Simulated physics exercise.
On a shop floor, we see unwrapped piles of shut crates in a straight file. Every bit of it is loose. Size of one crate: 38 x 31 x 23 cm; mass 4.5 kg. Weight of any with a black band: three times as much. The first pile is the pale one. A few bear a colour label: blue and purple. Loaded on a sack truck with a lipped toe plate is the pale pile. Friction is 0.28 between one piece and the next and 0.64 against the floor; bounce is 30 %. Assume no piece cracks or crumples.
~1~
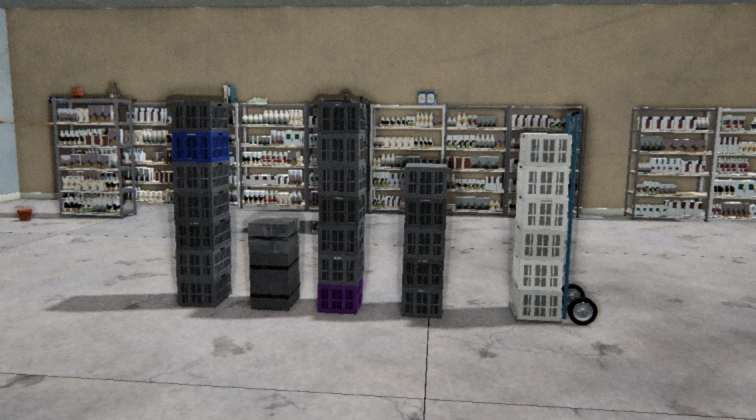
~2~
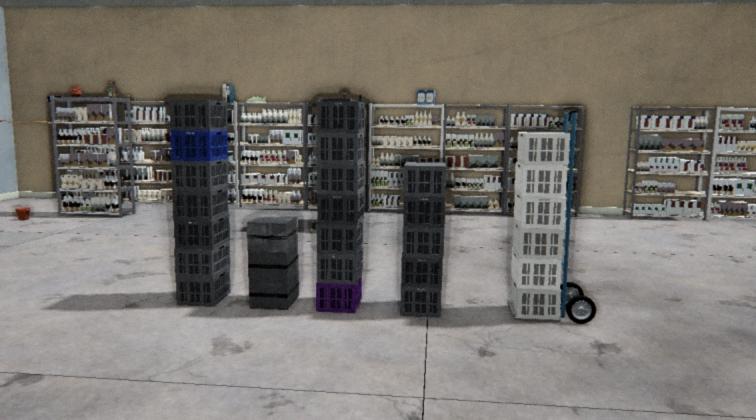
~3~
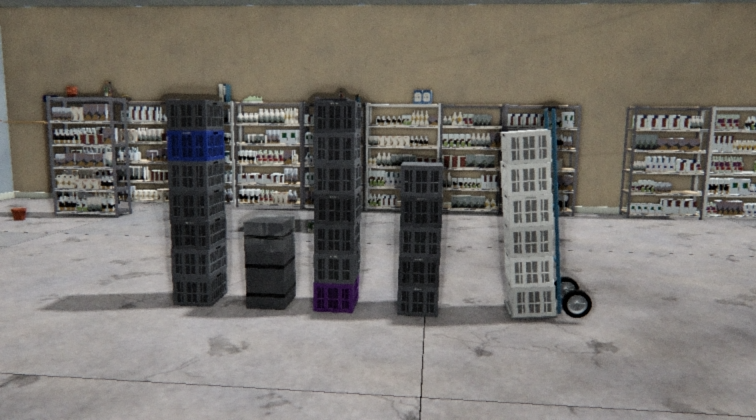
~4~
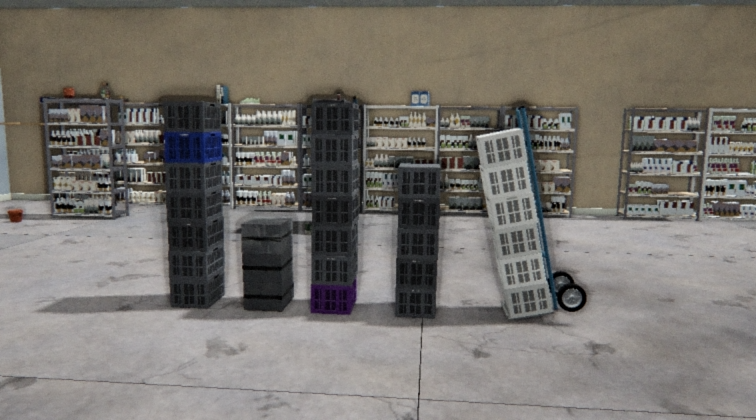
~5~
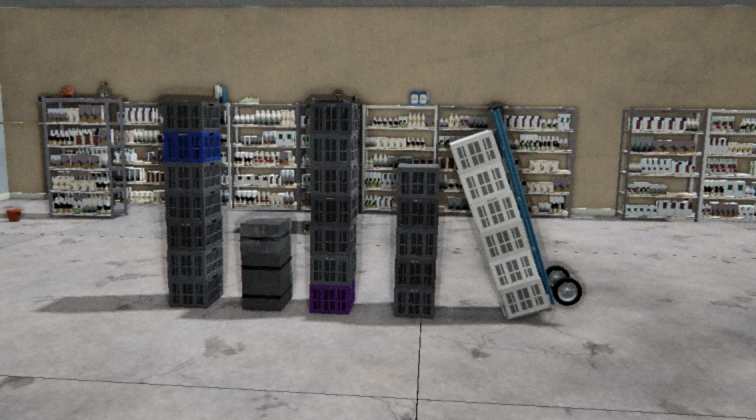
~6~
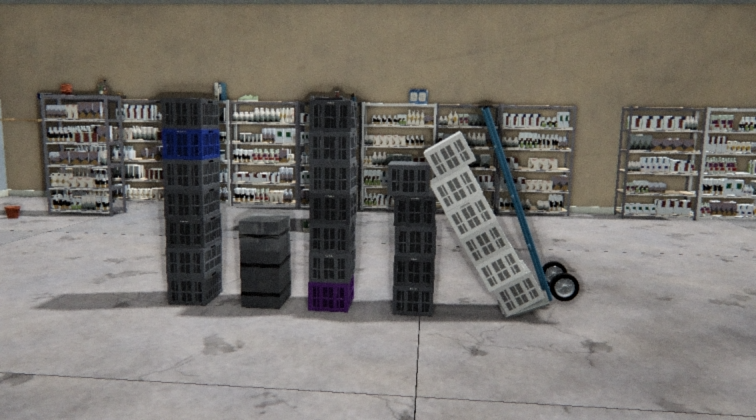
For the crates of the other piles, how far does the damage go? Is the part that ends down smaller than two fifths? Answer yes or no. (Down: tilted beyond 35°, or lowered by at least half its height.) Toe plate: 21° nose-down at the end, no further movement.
No, over two fifths are down.
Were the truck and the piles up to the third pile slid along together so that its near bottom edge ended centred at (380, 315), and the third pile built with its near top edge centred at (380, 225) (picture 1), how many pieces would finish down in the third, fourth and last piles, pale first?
Pile by pile that makes third 2, fourth 0, last 0.
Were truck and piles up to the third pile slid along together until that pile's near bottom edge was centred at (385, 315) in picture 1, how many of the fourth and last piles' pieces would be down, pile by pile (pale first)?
Then fourth pile 2 and last pile 6.
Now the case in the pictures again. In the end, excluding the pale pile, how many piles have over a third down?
The count is 4.
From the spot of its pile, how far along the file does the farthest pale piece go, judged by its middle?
120 cm.
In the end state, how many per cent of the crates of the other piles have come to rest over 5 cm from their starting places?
It works out to 90 percent.
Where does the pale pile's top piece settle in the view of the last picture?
(371, 223).
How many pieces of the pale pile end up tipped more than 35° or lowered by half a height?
Count: 5.
Then, 0.47 s past the last view, 6 of the pale pile down; none of the 22 other crates down, 8 disturbed.
Then, 1.25 s past the last view, 6 of the pale pile down; 5 of the 22 other crates down; purple crate 21° from how it stood.
Then, 2.11 s past the last view, 6 of the pale pile down; 16 of the 22 other crates down; purple crate 36° from how it stood; blue crate 33° from how it stood, 21 cm lower.
Then, 2.75 s past the last view, 5 of the pale pile down; 20 of the 22 other crates down; blue crate upside down; purple crate 39° from how it stood.
In the end, 5 of the pale pile down; 20 of the 22 other crates down; blue crate upside down; purple crate 39° from how it stood. That is 91 per cent. From the last view, middles, purple crate near (319, 281).
